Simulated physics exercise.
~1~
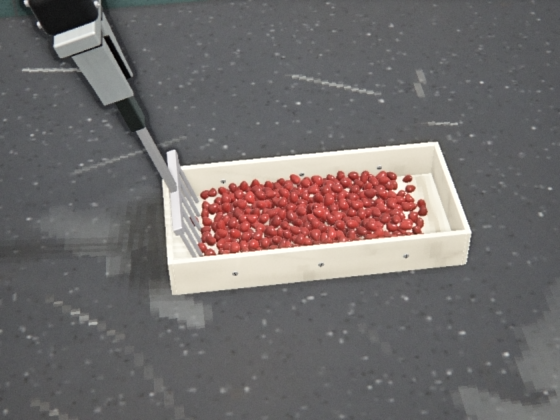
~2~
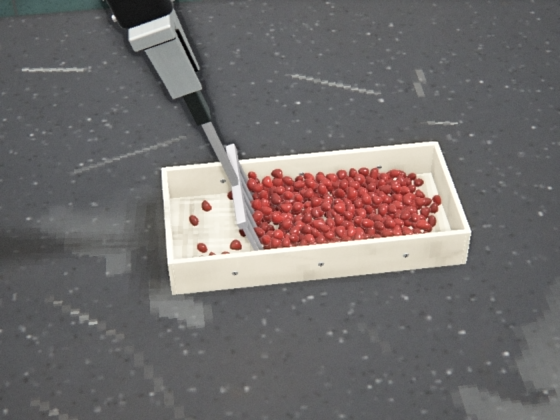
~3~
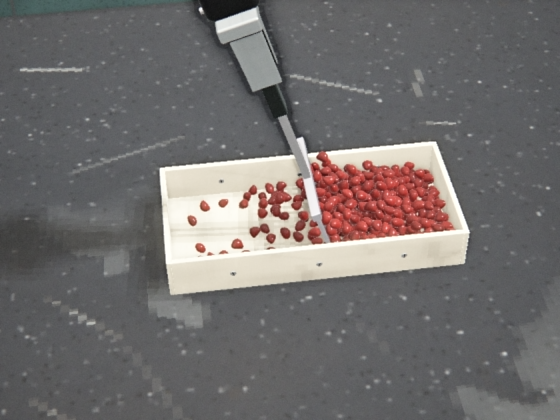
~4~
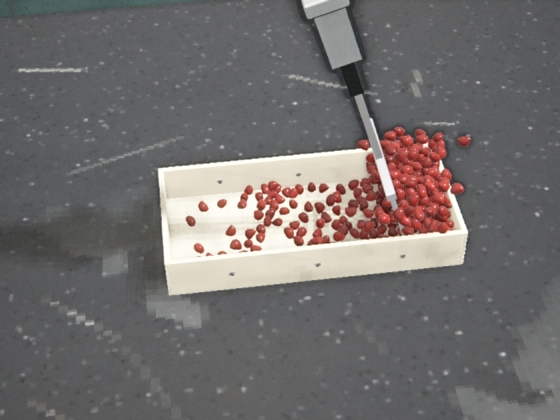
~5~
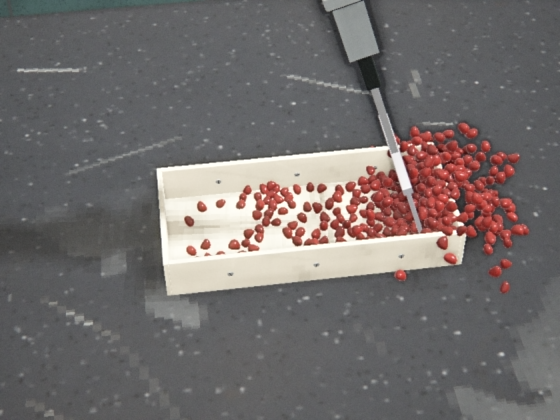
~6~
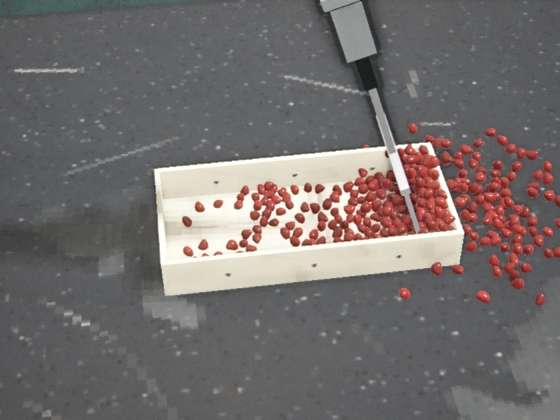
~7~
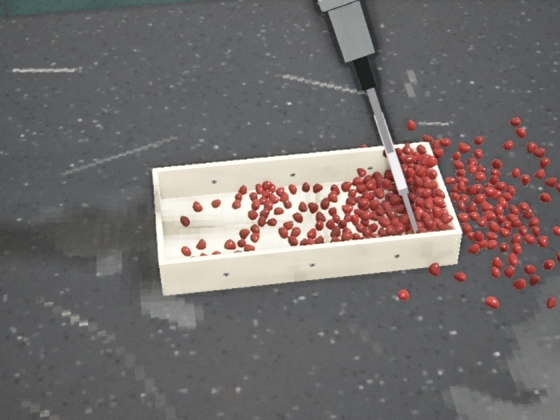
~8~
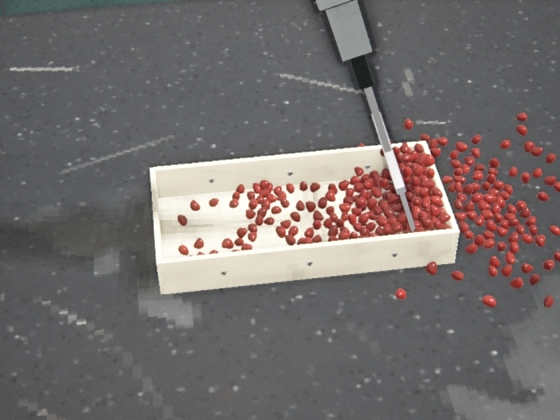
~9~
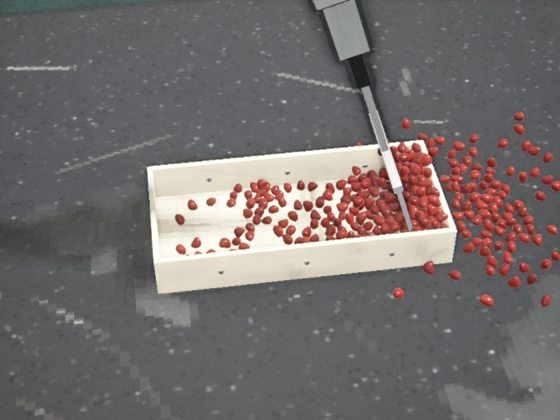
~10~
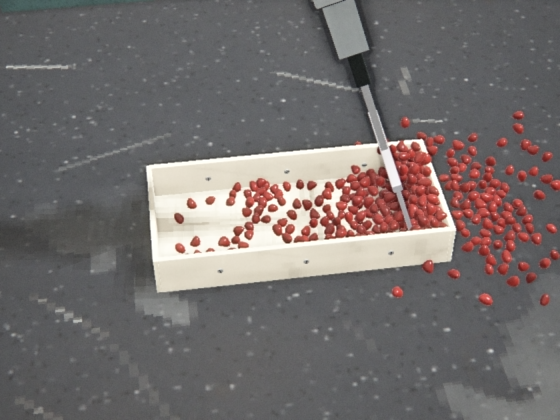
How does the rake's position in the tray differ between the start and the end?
At the start the rake is at the left end of the tray, and at the end it is near the right end, among the heaped red beans.
